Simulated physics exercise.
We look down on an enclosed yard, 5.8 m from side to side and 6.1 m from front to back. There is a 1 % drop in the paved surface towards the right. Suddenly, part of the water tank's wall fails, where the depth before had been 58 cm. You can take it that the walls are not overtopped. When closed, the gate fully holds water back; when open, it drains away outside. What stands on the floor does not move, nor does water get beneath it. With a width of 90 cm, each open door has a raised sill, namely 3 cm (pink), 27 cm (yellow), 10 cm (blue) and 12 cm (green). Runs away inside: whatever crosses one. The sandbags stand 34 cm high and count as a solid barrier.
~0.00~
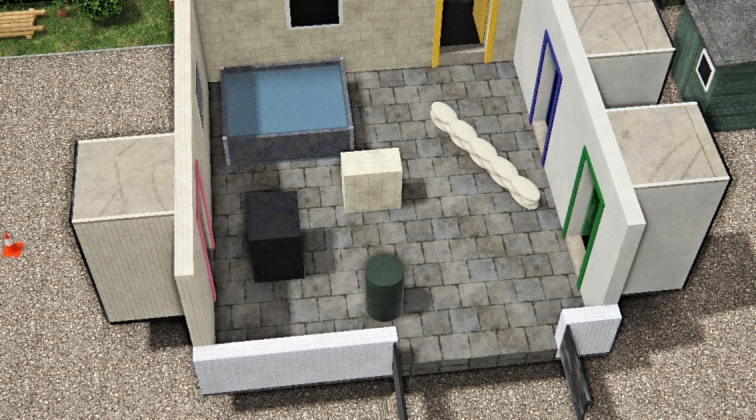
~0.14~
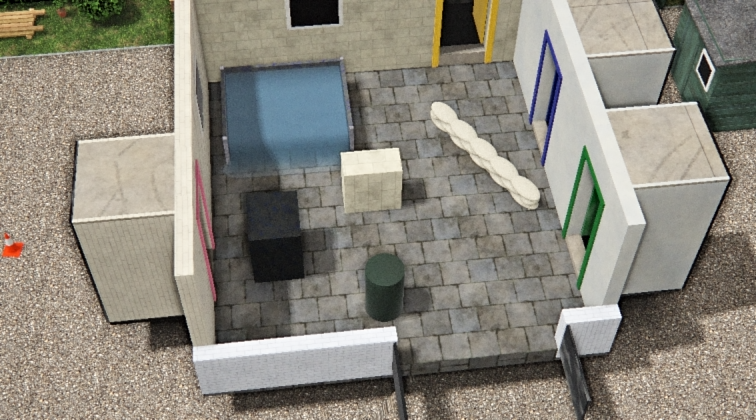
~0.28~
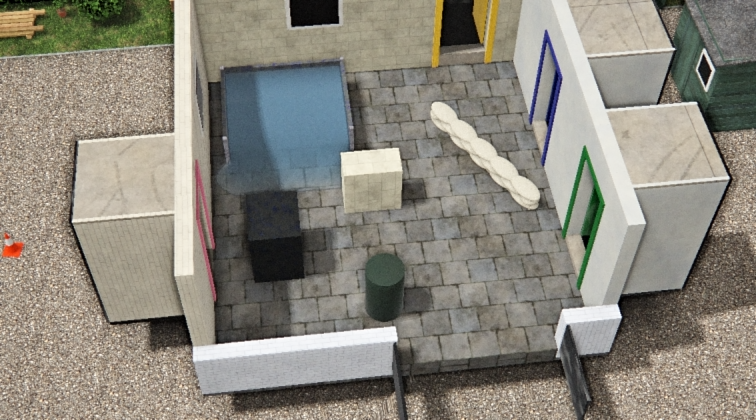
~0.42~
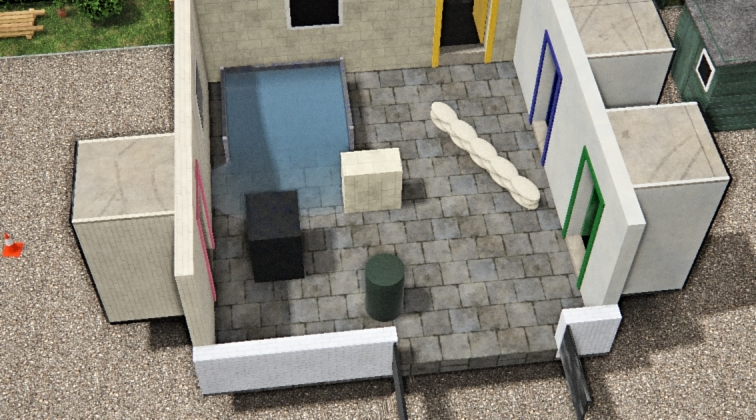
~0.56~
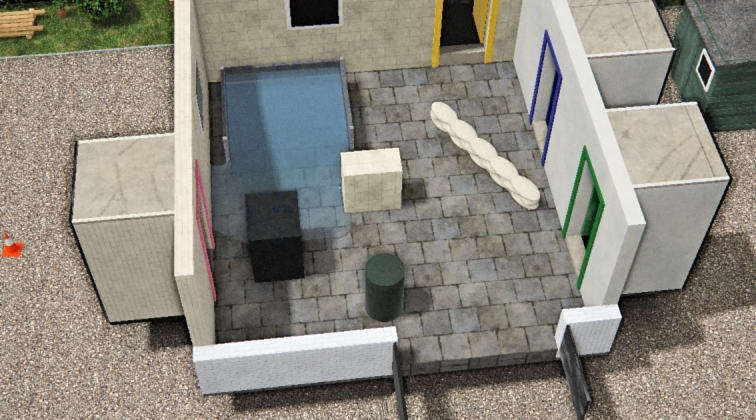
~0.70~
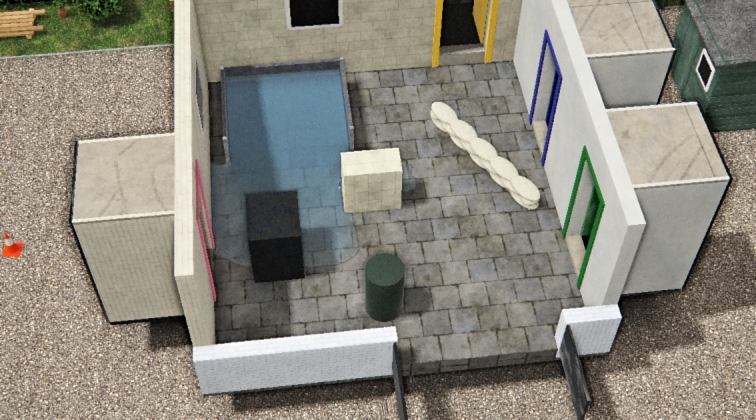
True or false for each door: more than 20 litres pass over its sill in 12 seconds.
Per door: The pink door: True; the yellow door: False; the blue door: False; the green door: False.
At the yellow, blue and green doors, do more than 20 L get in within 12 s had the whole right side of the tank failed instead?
Against that limit: Yellow below, blue above, green below.
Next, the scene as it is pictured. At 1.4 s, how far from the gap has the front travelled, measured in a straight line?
Roughly 4.2 m.
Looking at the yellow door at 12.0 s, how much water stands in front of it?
5.5 cm or so.
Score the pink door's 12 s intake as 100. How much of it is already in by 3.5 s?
It comes to about 65 per cent.
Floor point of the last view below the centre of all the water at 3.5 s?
I'd put it close to (330, 228).
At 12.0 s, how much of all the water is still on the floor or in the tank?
It comes to near 72 per cent.
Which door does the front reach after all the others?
Result: Blue door.
After 1.4 s water covers 30 % of the floor and is deepest (38 cm) near (279, 229); pink door 14 cm at the sill, 6 L in, yellow door not reached, blue door not reached, green door not reached.
After 2.2 s water covers 45 % of the floor and is deepest (30 cm) near (348, 356); pink door 12 cm at the sill, 51 L in, yellow door not reached, blue door not reached, green door not reached.
After 3.5 s water covers 70 % of the floor and is deepest (24 cm) near (272, 284); pink door 7 cm at the sill, 89 L in, yellow door not reached, blue door not reached, green door 9 cm at the sill, 0 L in.
After 7.0 s water covers 85 % of the floor and is deepest (17 cm) near (484, 178); pink door 5 cm at the sill, 132 L in, yellow door 2 cm at the sill, 0 L in, blue door 3 cm at the sill, 0 L in, green door 13 cm at the sill, 7 L in.
After 12.0 s water covers 95 % of the floor and is deepest (8 cm) near (569, 257); pink door 2 cm at the sill, 137 L in, yellow door 6 cm at the sill, 0 L in, blue door 6 cm at the sill, 0 L in, green door 7 cm at the sill, 8 L in.
